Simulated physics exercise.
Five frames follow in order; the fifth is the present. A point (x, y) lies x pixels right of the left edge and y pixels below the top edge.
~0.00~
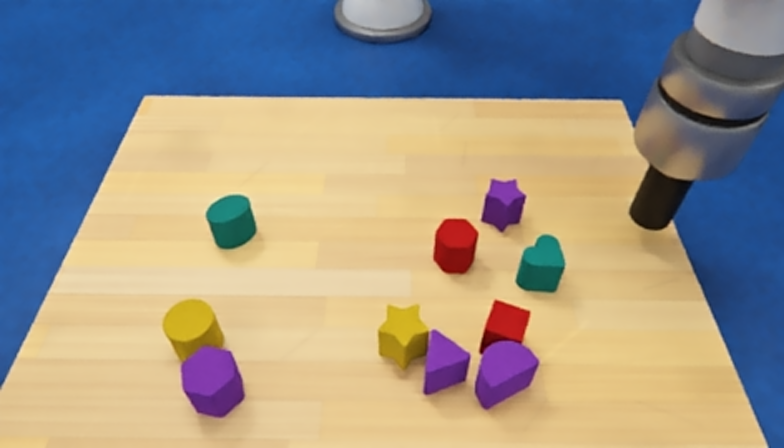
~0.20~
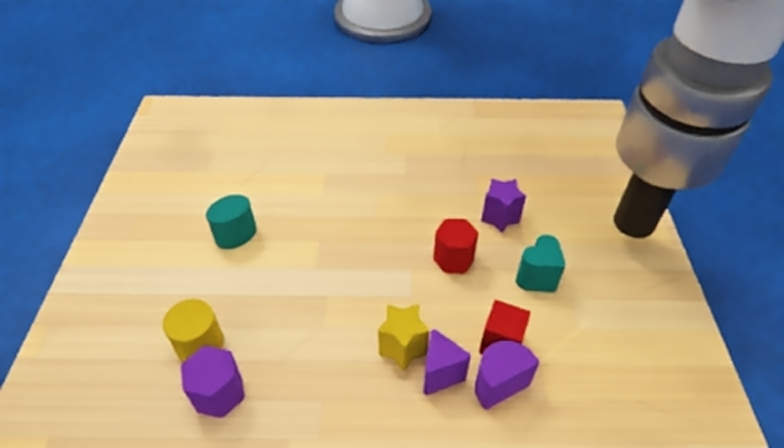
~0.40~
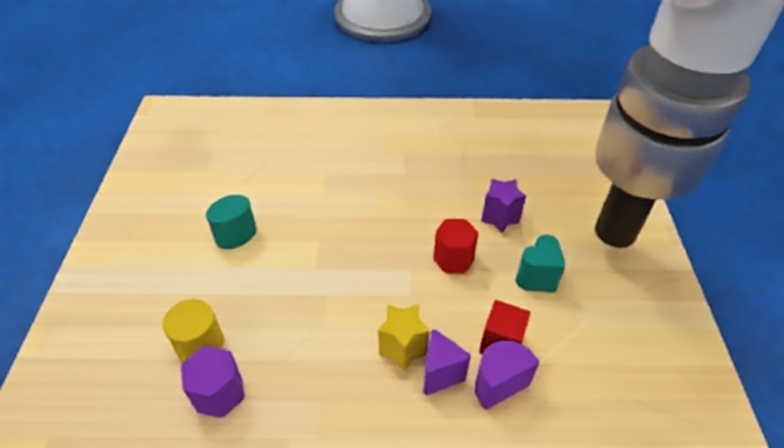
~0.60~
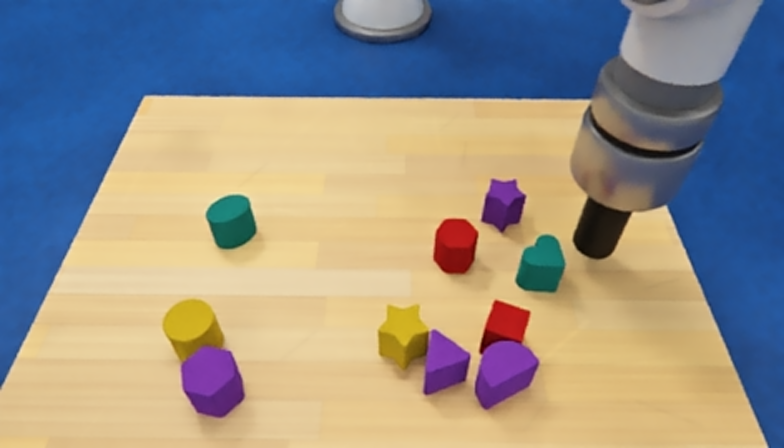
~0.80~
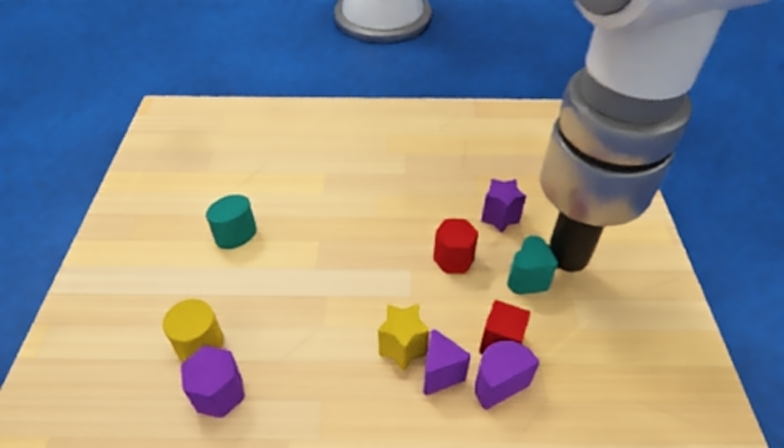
The footage shows a robotic arm with a black post moving left and slightly toward the viewer over a wooden board of colored blocks, until it meets the turquoise heart block and nudges it slightly left; the others stay still.
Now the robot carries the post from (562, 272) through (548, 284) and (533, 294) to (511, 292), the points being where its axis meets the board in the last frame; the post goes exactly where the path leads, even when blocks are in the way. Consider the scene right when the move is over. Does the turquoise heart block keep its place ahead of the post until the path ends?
Yes, I think so.
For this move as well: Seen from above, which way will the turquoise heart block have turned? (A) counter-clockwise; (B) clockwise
Option B.
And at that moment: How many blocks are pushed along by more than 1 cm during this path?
Going by the path, one block will move.
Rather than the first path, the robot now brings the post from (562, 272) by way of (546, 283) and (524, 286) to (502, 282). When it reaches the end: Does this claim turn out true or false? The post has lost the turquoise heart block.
False.
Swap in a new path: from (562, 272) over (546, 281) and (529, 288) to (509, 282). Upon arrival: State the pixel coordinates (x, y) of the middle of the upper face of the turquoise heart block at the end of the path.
Put as a pixel place, it's (479, 265).
On the path given first. Halfway along, post (547, 274); turquoise heart block (510, 264), turned 20° clockwise.
At the end, post (515, 277); red square in place; turquoise heart block (477, 266), turned 20° clockwise.
